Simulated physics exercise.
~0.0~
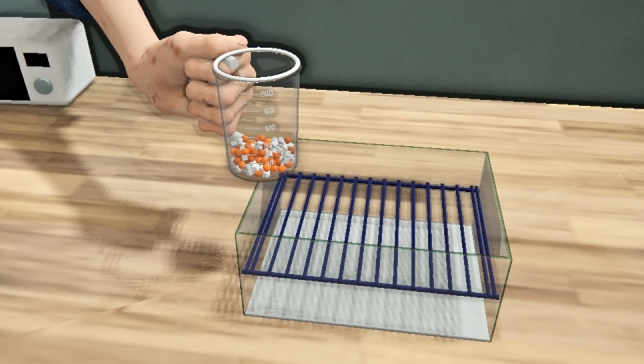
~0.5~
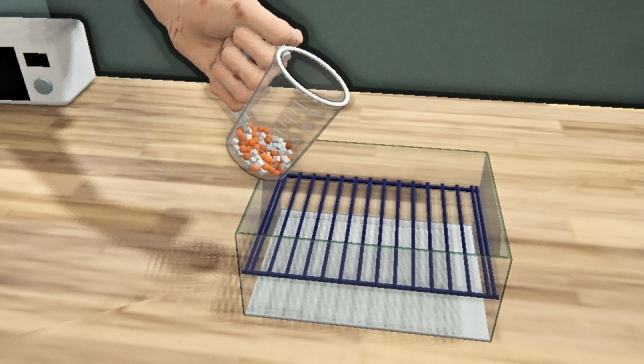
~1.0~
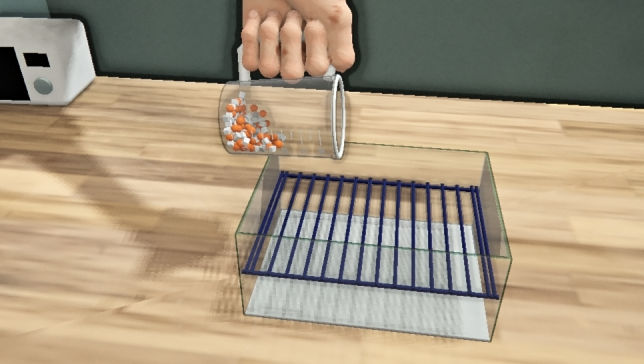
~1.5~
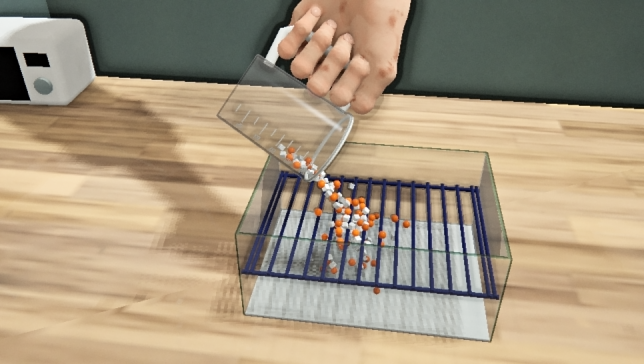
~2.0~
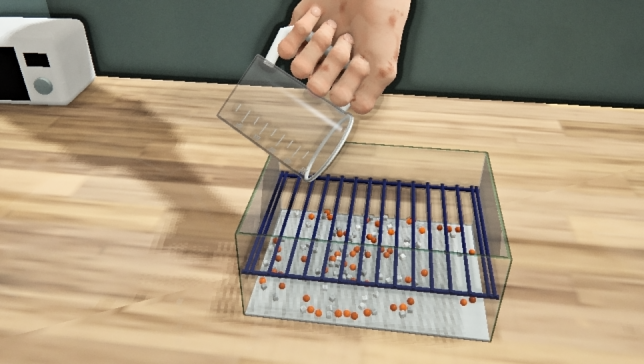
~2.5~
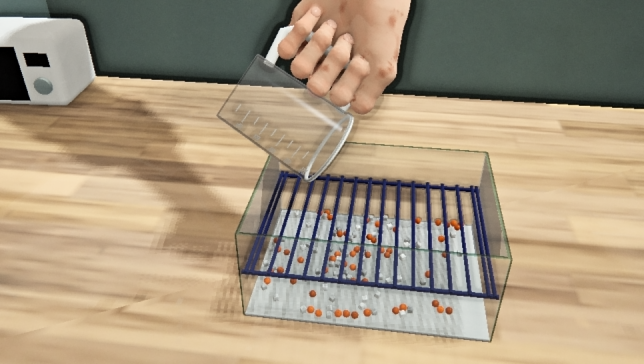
A hand tipping a clear cup of white and orange pieces over a wire-topped box, all of them dropping through to the bottom.
